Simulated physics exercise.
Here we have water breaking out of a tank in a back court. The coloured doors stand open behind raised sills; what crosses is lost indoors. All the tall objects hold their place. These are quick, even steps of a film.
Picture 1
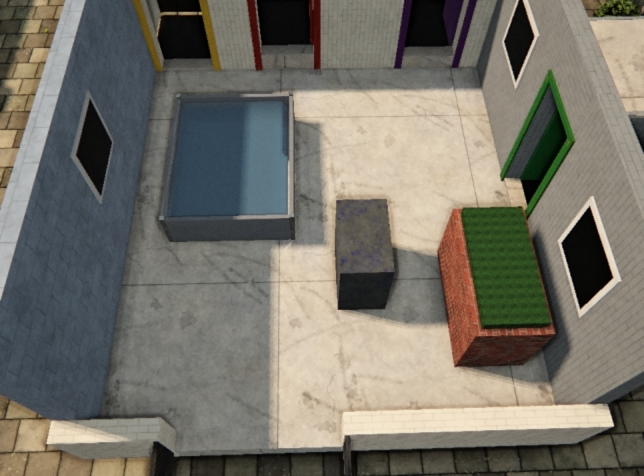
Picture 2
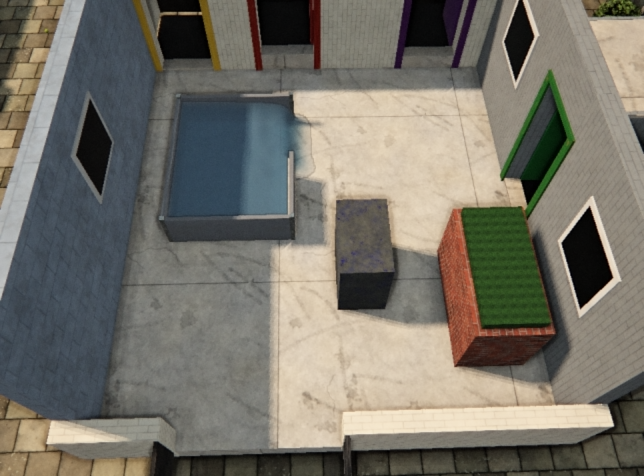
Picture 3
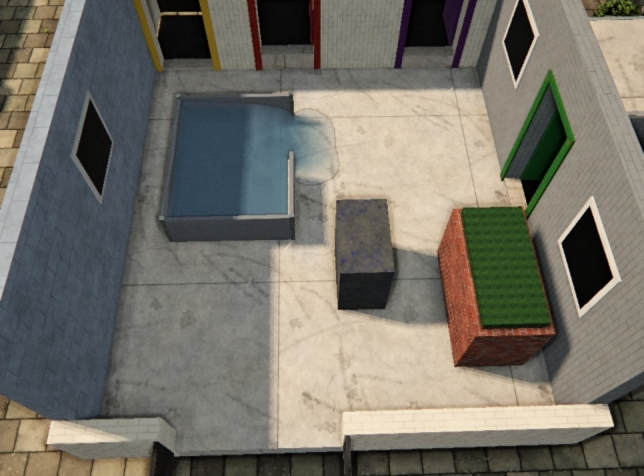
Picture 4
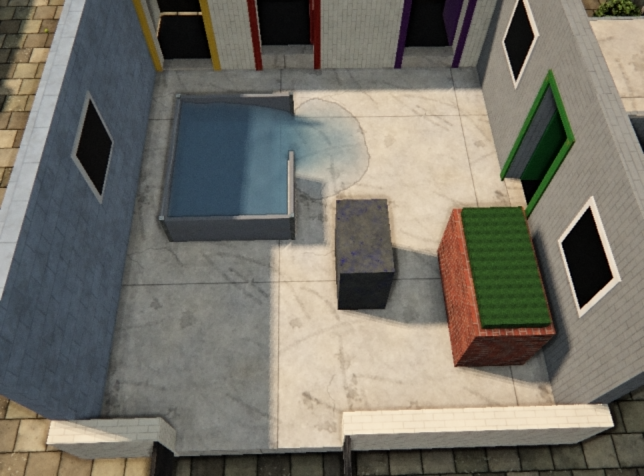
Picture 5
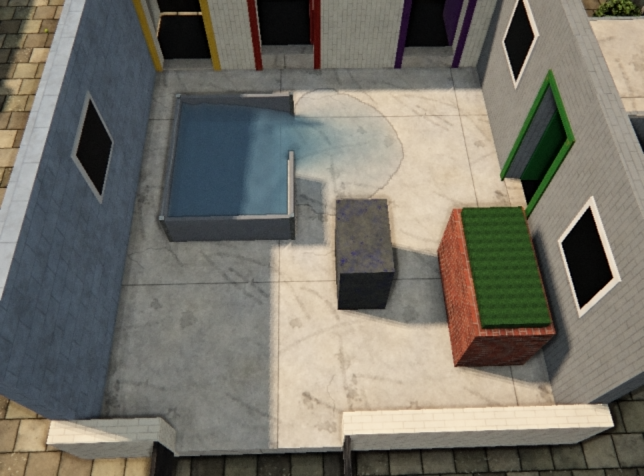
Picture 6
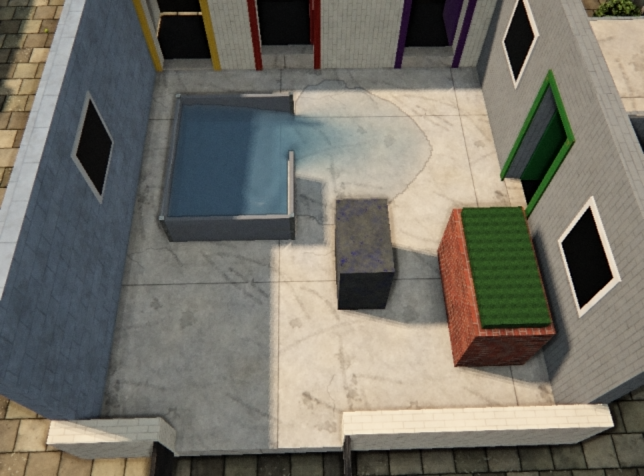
Water poured out through a gap in the right side of a tank in a walled court, then spread rightward across the pale floor in a widening, rounded sheet behind a dark block.
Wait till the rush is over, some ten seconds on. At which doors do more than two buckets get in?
In the end: The green door takes more than that; the purple door stays under that; the red door stays under that; the yellow door stays under that.
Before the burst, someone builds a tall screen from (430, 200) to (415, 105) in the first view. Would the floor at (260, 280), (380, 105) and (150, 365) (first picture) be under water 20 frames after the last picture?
As listed: Dry, flooded, no water.
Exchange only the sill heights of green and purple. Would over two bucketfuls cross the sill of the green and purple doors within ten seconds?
Then: The green one stays under, the purple one passes that mark.
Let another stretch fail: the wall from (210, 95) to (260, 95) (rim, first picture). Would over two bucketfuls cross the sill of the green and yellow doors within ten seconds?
My reading: The green door holds; the yellow door takes more.
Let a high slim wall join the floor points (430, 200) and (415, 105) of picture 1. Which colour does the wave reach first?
I say the purple door.
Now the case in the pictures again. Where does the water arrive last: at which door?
I say the yellow door.
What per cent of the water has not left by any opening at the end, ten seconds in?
I make it 92 per cent.
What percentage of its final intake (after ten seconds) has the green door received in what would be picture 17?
Some 5 per cent.
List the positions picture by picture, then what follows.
Still water in the open tank at (232, 156), in the first frame.
The front is at (302, 119), out from the gap at (291, 141), in the second frame.
The front is at (313, 113), out from the gap at (291, 142), in the third frame.
The front is at (363, 161), out from the gap at (291, 142), in the fourth frame.
Water pours out at (291, 141) and has run to (397, 155), in the fifth frame.
The front is at (423, 154), out from the gap at (291, 141), in the sixth frame.
A moment on, water covers 30 % of the floor; the green door not reached, the purple door not reached, the red door not reached, the yellow door not reached.
Next, water covers 35 % of the floor; the green door under two buckets in, the purple door wet at the sill, nothing in, the red door not reached, the yellow door not reached.
Then, water covers 40 % of the floor; the green door over two buckets in, the purple door wet at the sill, nothing in, the red door wet at the sill, nothing in, the yellow door not reached.
Later, water covers 60 % of the floor; the green door over two buckets in, the purple door wet at the sill, nothing in, the red door wet at the sill, nothing in, the yellow door not reached.
In the end, water covers 85 % of the floor; the green door far over two buckets in, the purple door wet at the sill, nothing in, the red door wet at the sill, nothing in, the yellow door wet at the sill, nothing in.
